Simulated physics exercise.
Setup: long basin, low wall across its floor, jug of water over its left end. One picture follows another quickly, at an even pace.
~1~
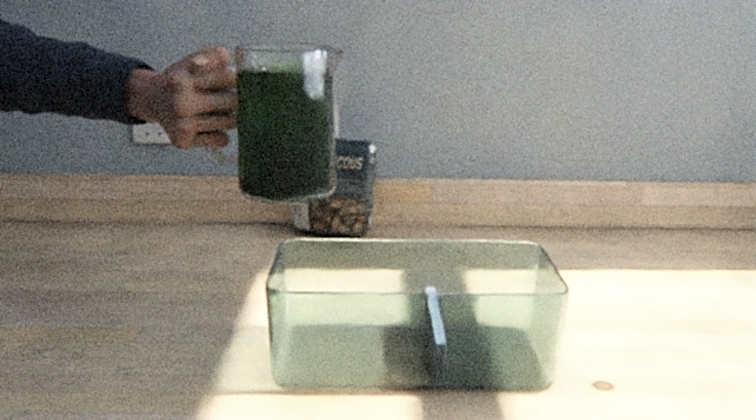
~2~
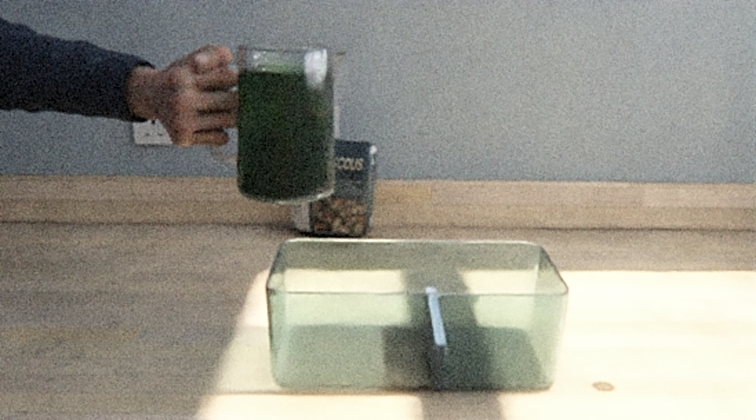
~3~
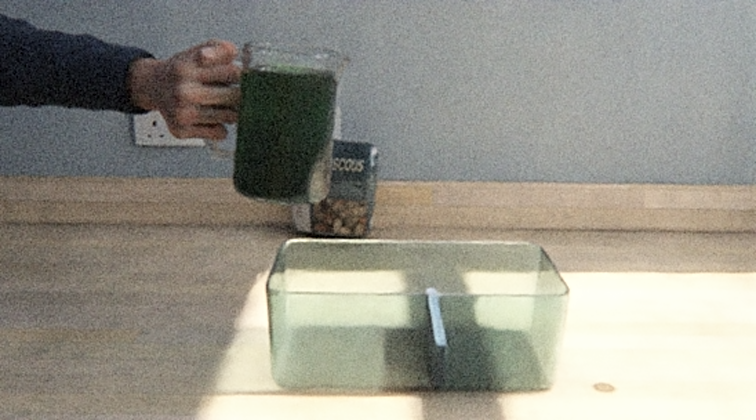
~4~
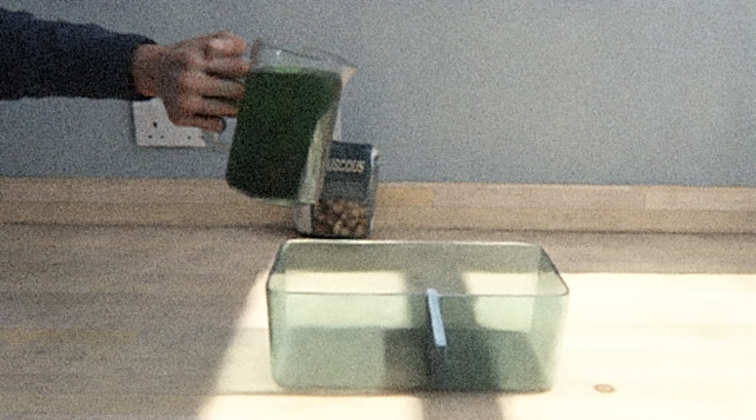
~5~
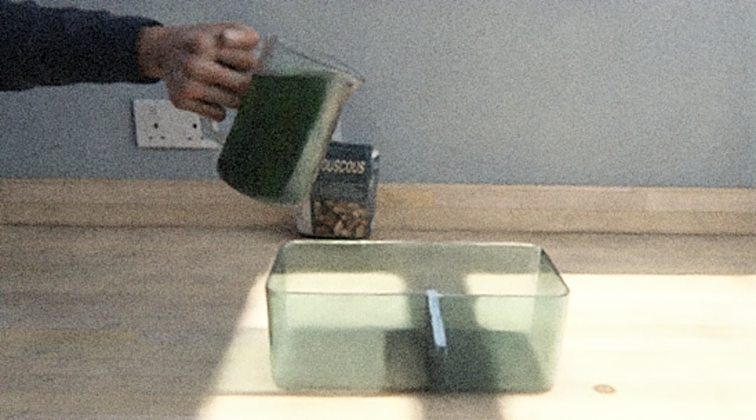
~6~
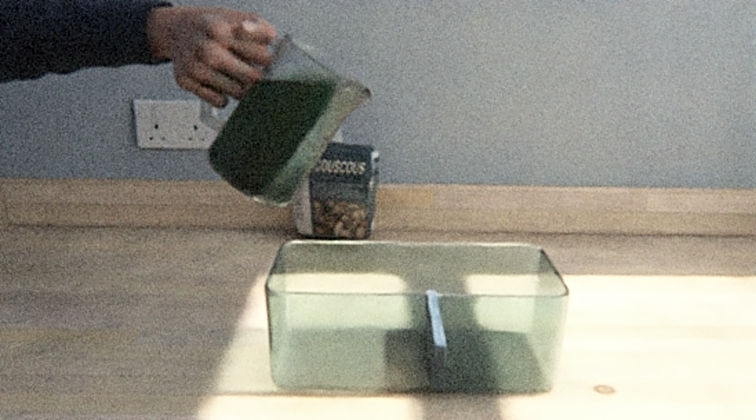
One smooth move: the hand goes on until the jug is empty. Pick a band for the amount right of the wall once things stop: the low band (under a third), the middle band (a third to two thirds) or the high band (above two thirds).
The low band.
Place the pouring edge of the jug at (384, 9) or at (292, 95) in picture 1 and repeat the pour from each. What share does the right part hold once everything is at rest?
Estimate, in order: 85 and 5 per cent.
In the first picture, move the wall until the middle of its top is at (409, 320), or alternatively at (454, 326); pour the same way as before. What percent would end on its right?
Case 1: 70 %; case 2: 10 %.
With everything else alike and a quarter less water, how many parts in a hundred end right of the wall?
Some 5 parts in a hundred, give or take.
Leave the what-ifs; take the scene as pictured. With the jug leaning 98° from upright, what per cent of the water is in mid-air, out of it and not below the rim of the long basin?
It's close to 20 %.
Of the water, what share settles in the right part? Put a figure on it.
It comes to 20 per cent or so.
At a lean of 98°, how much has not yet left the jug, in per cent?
Looks like roughly 70 percent is still held.
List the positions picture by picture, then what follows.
It leans 0°; its right rim is at (343, 50); the water meets the walls at (241, 69) and (331, 70); the long basin's rim runs from (274, 265) to (554, 267); the wall's top is at (435, 314), in the first frame.
It leans 1°; its right rim is at (345, 52); the water meets the walls at (243, 68) and (332, 72), in the second frame.
It leans 6°; its right rim is at (351, 58); the water meets the walls at (246, 69) and (336, 74), in the third frame.
It leans 13°; its right rim is at (358, 67); the water meets the walls at (248, 88) and (344, 76), in the fourth frame.
It leans 23°; its right rim is at (366, 80); the water meets the walls at (243, 105) and (355, 79), in the fifth frame.
It leans 34°; its right rim is at (373, 97); the water meets the walls at (231, 117) and (364, 86), in the sixth frame.
A moment on, the jug is tipped on its side and 69 per cent is still to pour, 3 is left of the wall and 7 right of it.
Next, the jug is tipped right over and 15 per cent is still to pour, 47 is left of the wall and 19 right of it.
Then the jug is tipped right over and 0 per cent is still to pour, 65 is left of the wall and 20 right of it.
Later the jug is tipped right over and 0 per cent is still to pour, 70 is left of the wall and 21 right of it.
In the end 70 per cent lies left of the wall, 21 right of it and 9 outside.
